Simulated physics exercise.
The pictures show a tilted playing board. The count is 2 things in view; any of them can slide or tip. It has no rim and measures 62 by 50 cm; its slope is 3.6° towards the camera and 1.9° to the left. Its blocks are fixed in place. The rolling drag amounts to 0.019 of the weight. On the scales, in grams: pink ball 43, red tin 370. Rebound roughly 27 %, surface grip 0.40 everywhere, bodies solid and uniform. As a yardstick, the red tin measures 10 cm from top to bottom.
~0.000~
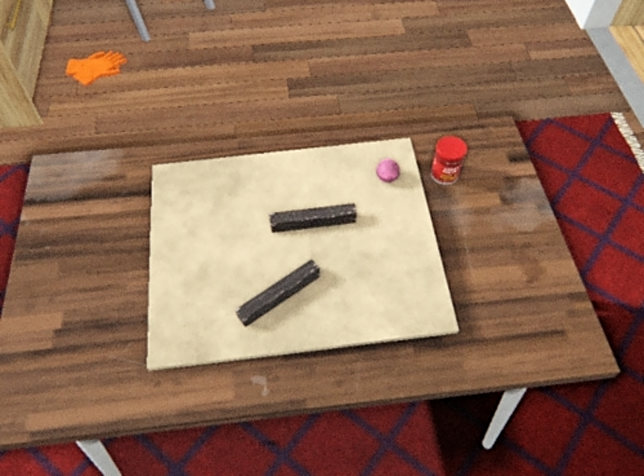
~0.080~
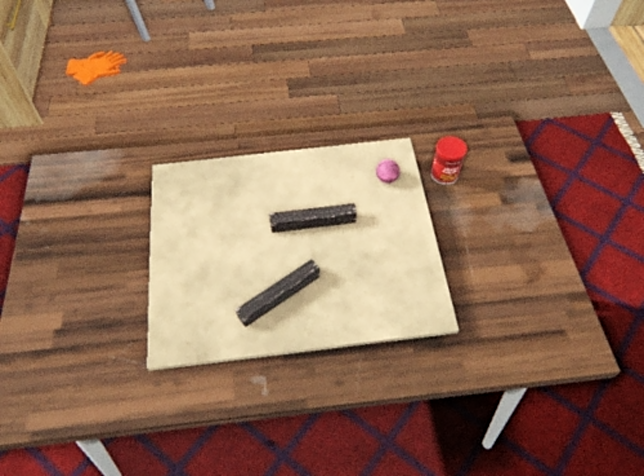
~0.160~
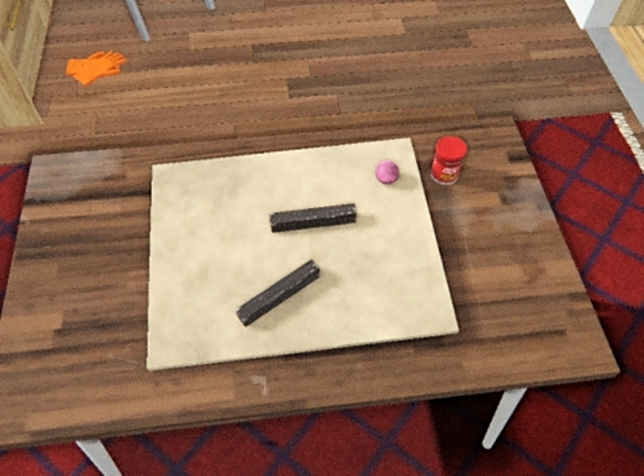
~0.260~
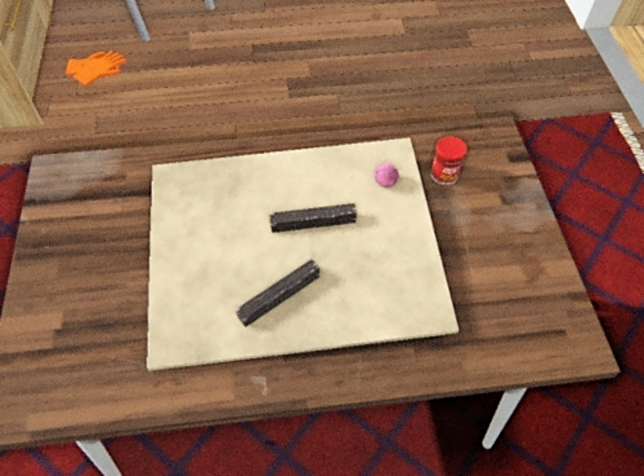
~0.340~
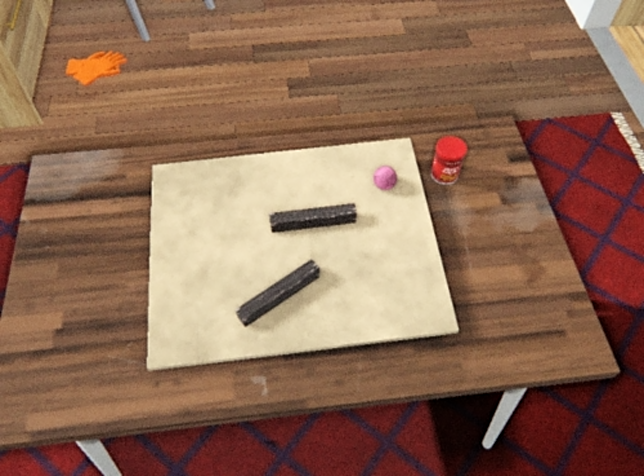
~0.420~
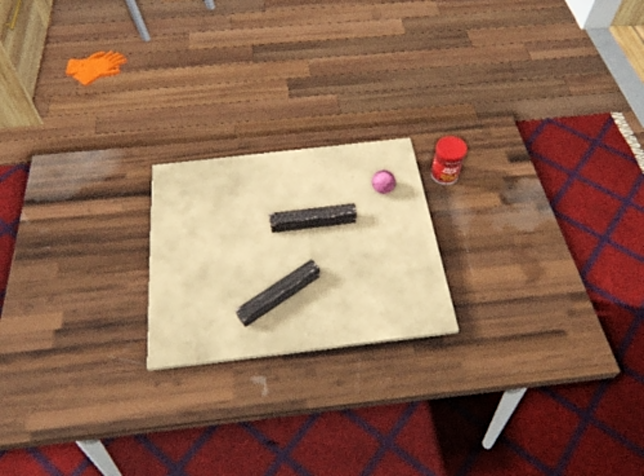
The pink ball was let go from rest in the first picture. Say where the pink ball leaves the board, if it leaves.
The pink ball leaves on the side nearest us.
After 1.02 s, 22 cm of board to the near edge; pink ball near (370, 236).
After 1.52 s, 3 cm of board to the near edge; pink ball near (358, 324).
After 1.92 s, it has gone over the near edge; pink ball near (338, 437).
In the end (2.0 s), it has gone over the near edge; red tin under 8 cm from the start.
